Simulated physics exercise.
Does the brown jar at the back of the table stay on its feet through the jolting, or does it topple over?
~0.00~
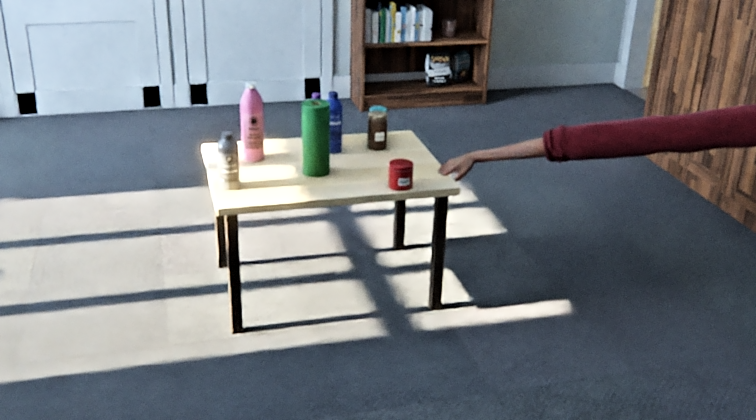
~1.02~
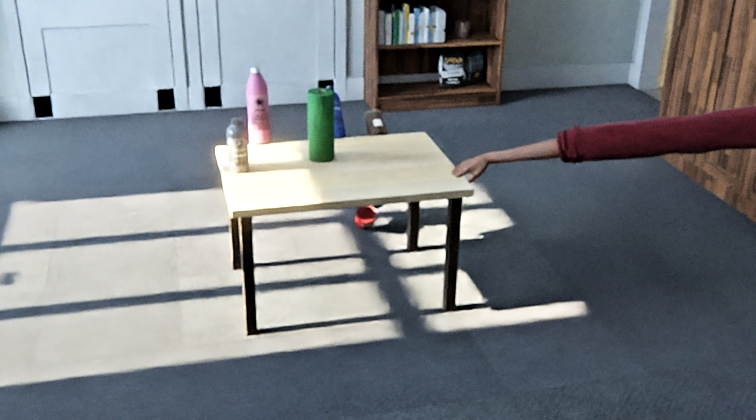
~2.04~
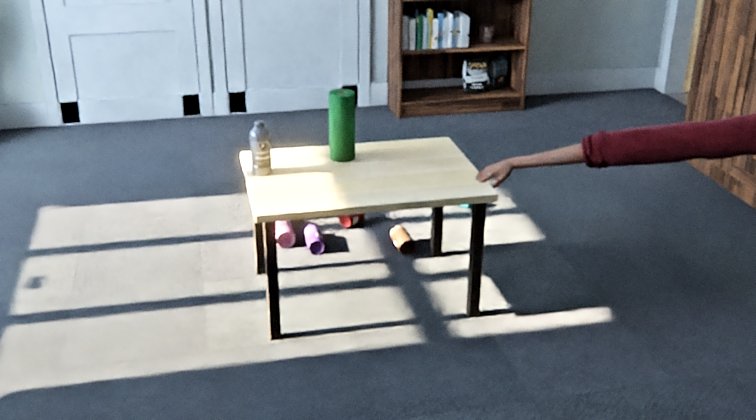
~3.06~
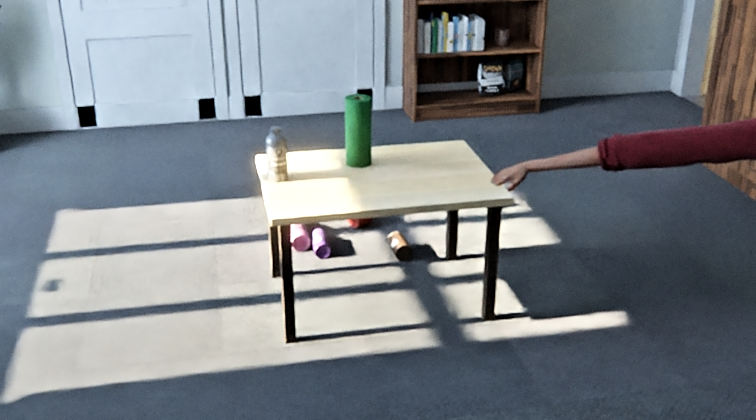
The brown jar topples. It goes over the far side of the table and ends up lying on its side on the floor.
